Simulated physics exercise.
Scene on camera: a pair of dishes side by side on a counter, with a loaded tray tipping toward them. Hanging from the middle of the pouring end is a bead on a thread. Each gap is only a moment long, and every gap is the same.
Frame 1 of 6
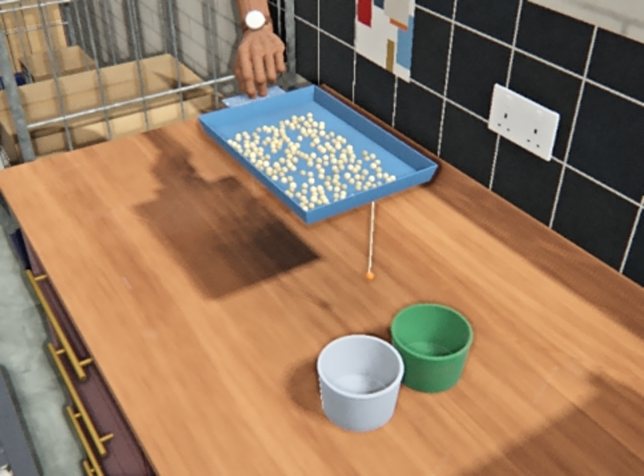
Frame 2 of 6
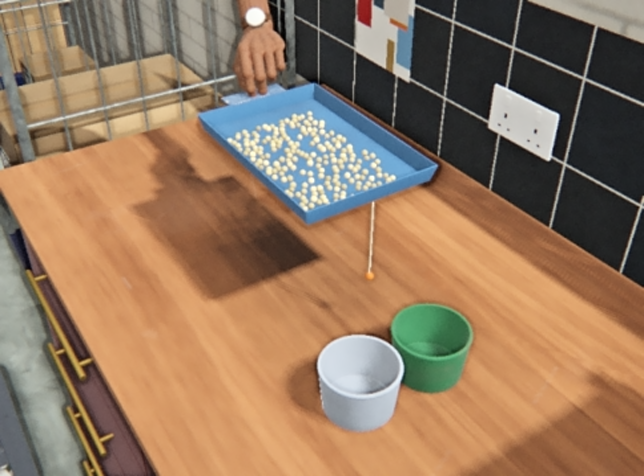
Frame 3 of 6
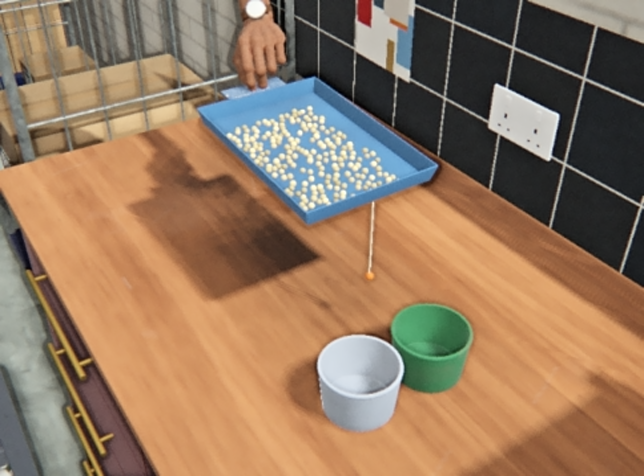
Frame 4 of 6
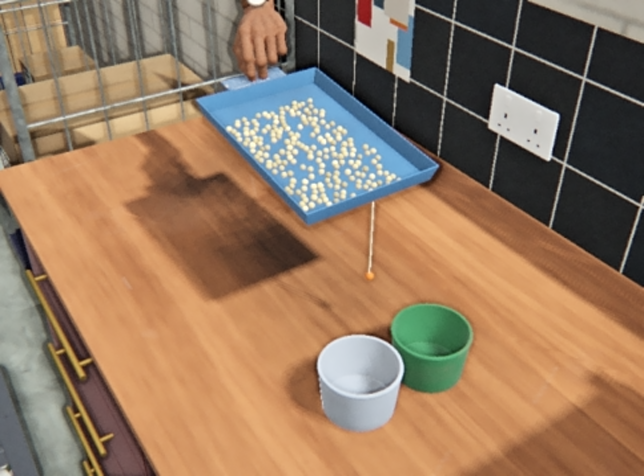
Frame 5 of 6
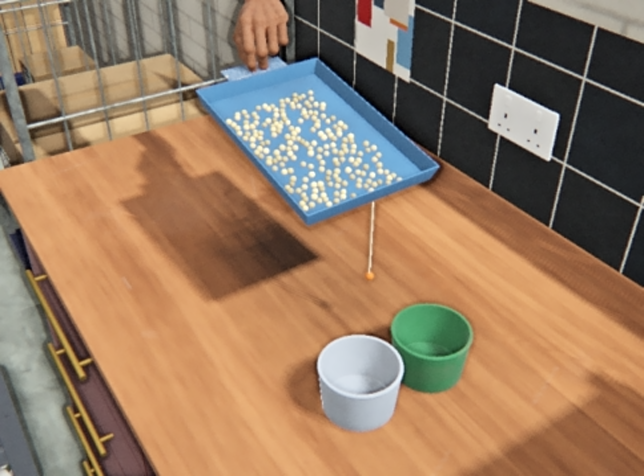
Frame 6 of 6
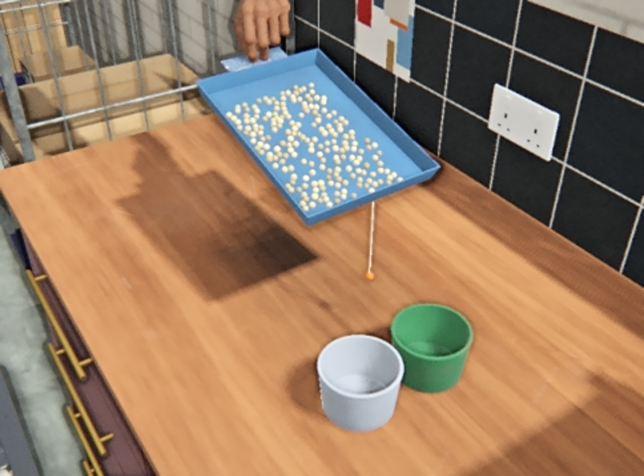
A hand wearing a watch holds the far end of a blue tray above a wooden counter, seen from a raised, fixed viewpoint beside black wall tiles and a white socket. Pale beans cover the tray, an orange bead hangs beneath its near edge, and white and green dishes stand together in front. The hand gradually raises the far end, steepening the tray slightly, while the dishes stay still.
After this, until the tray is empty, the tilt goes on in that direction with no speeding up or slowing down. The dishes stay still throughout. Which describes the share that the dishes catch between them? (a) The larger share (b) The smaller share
Answer: B.
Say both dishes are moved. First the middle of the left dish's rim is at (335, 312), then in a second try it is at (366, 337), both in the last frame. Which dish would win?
The first time it is the dish to the left, and the second time it is the dish to the left.
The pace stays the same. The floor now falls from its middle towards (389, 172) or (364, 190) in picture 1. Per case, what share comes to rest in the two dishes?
I'd say roughly 0 percent with the first slope, 20 percent with the other.
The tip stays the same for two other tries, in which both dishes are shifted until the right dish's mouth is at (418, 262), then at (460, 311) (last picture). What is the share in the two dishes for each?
First placement: 0 per cent; second placement: 20 per cent.
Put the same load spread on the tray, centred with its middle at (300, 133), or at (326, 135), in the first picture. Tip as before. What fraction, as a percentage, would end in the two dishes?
Shares in turn: 10 % and 10 %.
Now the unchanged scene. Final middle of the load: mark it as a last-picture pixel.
At about (361, 361).
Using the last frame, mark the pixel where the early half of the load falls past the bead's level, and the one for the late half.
The early half goes through (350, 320), the late half through (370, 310).
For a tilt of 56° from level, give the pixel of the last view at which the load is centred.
Centre estimate: (348, 192).
Just after the last frame, tray tipped steeply; almost all on the tray; just a few in the air.
A moment on, tray tipped right over; almost all on the tray; just a few outside both; about a tenth in the air.
Further on, tray tipped past a quarter turn; about a tenth in the left dish; about a tenth in the right dish; the larger part outside both.
When it is over, tray tipped past a quarter turn; about a tenth in the left dish; about a tenth in the right dish; the larger part outside both.
